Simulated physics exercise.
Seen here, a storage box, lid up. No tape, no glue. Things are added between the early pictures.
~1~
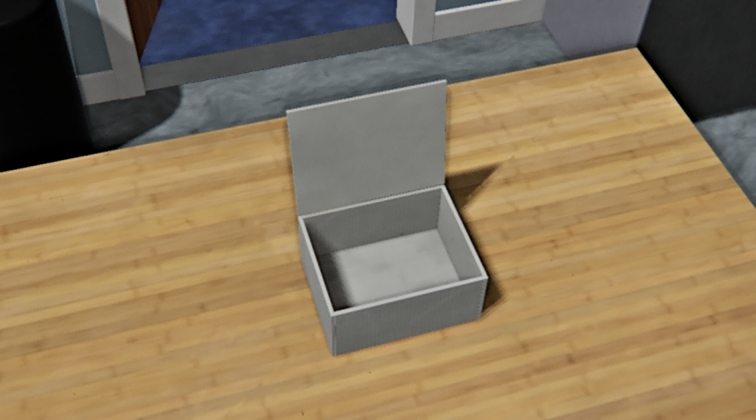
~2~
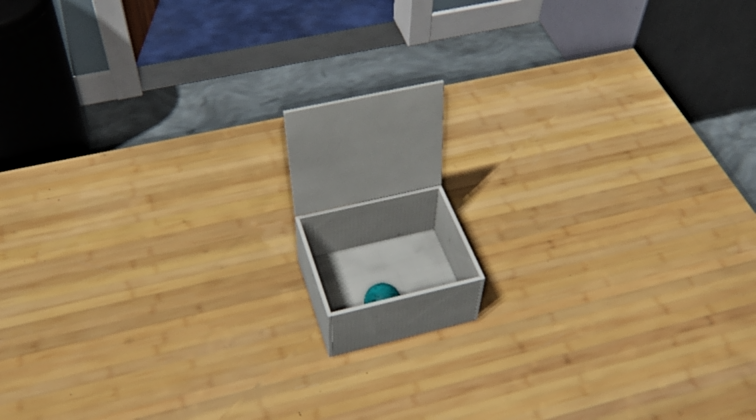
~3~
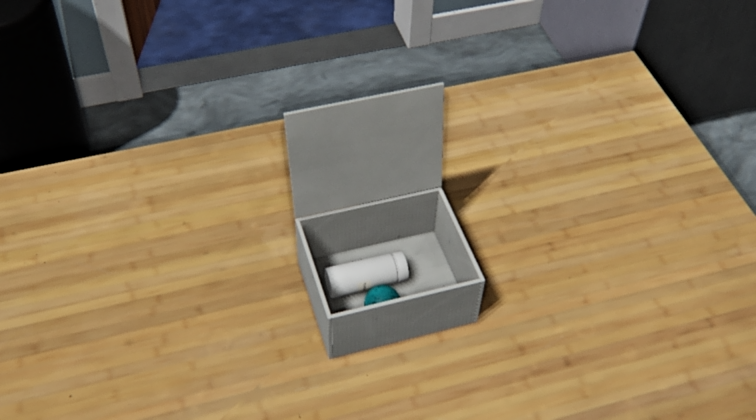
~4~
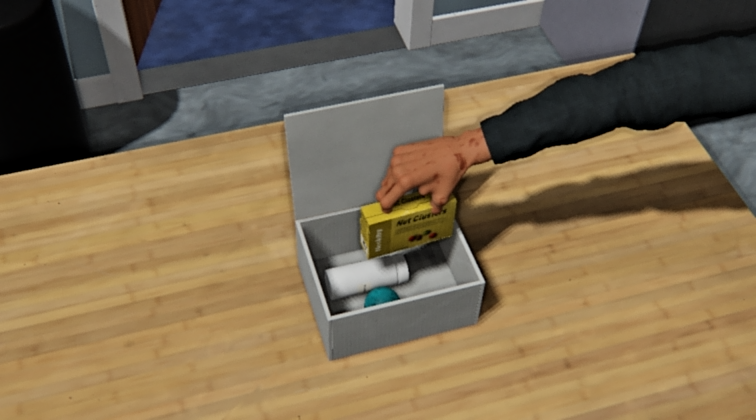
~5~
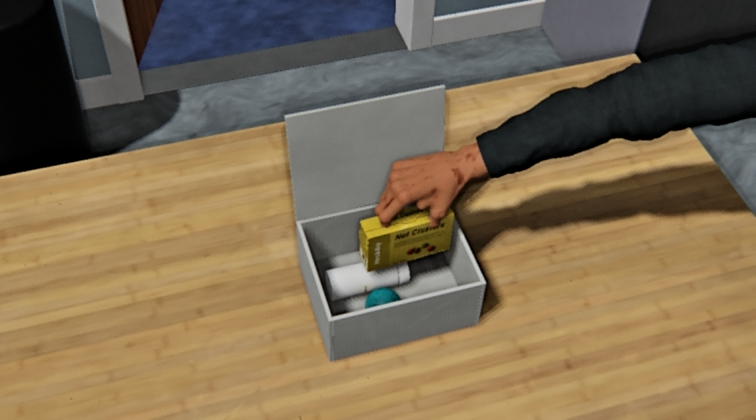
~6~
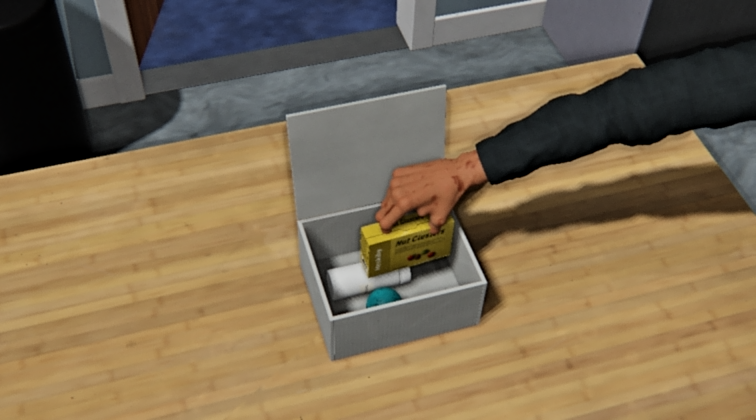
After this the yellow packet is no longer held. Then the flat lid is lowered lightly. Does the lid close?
In the end the lid closes.
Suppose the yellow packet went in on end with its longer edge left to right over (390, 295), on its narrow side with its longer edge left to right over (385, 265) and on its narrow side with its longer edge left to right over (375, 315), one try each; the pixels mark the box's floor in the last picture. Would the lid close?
First, it stays ajar; second, it closes; third, it sits on the rim.
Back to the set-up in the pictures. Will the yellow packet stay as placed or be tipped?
The yellow packet ends up tilted.
Then, 0.90 s past the last view, lid starting down; yellow packet on its side near (412, 289); white shaker displaced a little.
Then, 1.70 s past the last view, lid 51° above the rim; yellow packet on its side near (412, 289); white shaker displaced a little.
Then, 2.10 s past the last view, lid 16° above the rim; yellow packet on its side near (412, 289); white shaker displaced a little.
Finally, lid shut; down or leaning hard in the box, yellow packet; the other 2 still in place. Final places as the last picture's camera would see them, yellow packet near (423, 288).
